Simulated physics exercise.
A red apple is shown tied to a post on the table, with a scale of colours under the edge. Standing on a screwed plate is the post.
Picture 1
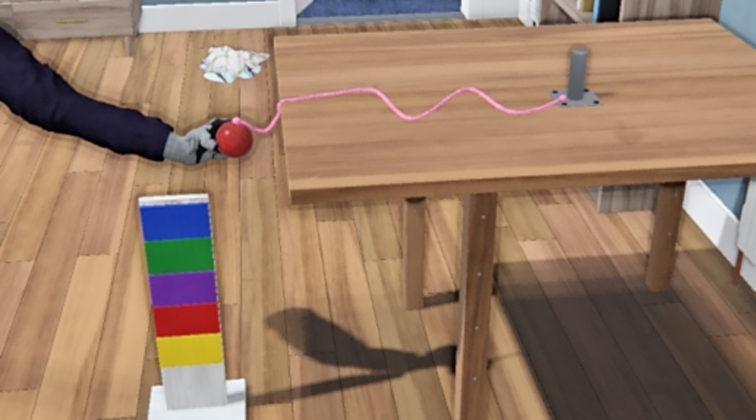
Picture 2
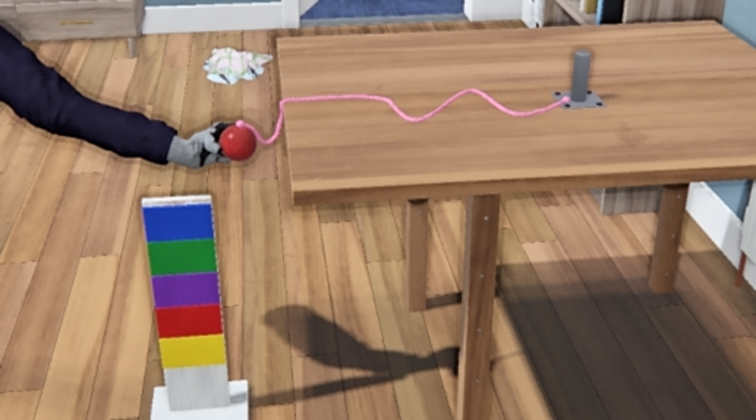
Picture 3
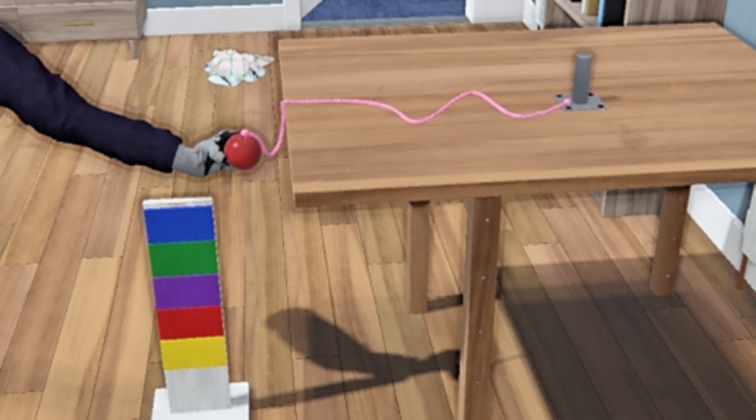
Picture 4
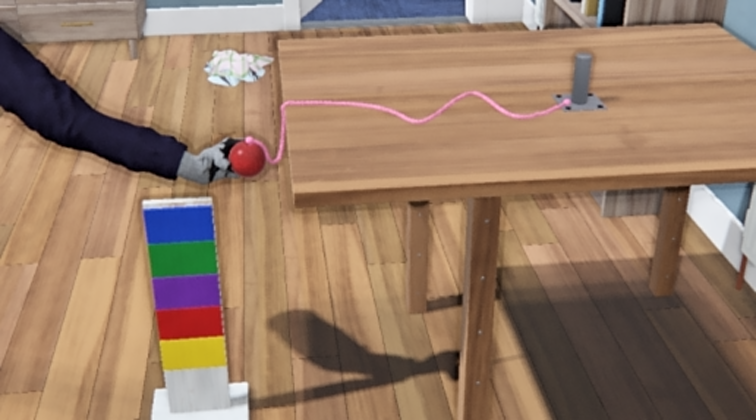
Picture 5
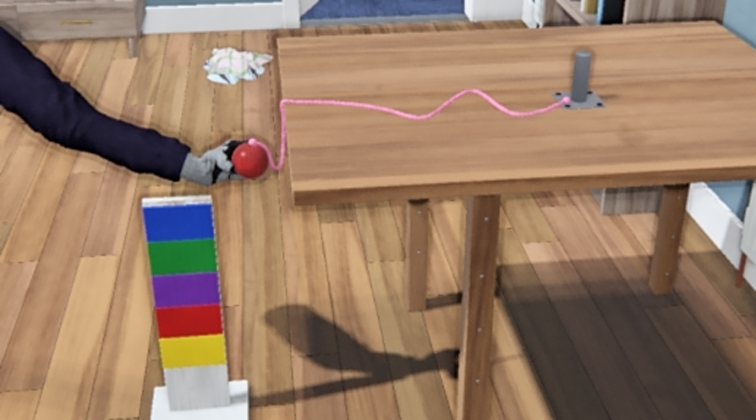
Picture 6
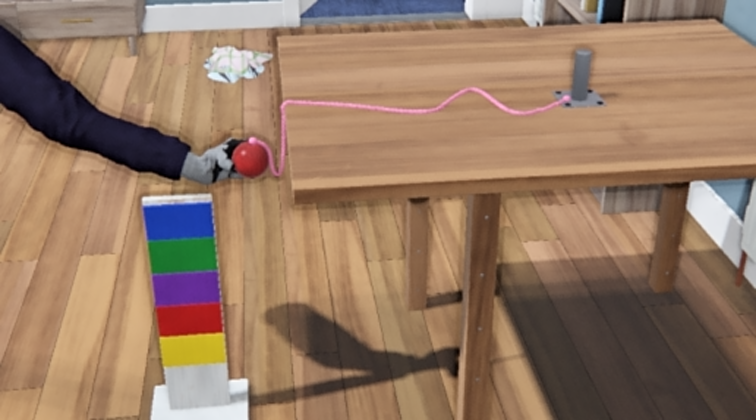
At a wooden table, a gloved hand lowers a red apple slightly rightward while its pink shoelace shifts, tied to a post.
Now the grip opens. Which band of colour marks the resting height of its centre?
The red band marks it.
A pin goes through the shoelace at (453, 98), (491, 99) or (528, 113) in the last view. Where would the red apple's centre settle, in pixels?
Pixel places, try by try: (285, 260), (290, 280), (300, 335).
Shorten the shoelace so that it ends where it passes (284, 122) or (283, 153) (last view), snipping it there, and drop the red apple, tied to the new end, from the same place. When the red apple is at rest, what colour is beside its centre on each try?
Try by try: Blue; green.
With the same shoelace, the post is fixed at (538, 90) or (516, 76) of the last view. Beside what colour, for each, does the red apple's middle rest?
It comes out yellow the first time and yellow the second time.
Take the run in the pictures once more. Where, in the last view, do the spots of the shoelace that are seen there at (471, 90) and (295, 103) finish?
Around (422, 104), then around (287, 182).
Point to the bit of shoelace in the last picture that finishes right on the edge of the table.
Pixel (368, 108) or thereabouts.
Soon after, apple near (261, 290); level with purple.
After that, apple near (318, 299); level with red.
And then, apple near (282, 316); level with red.
In the end, apple near (297, 315); level with red. The red one.
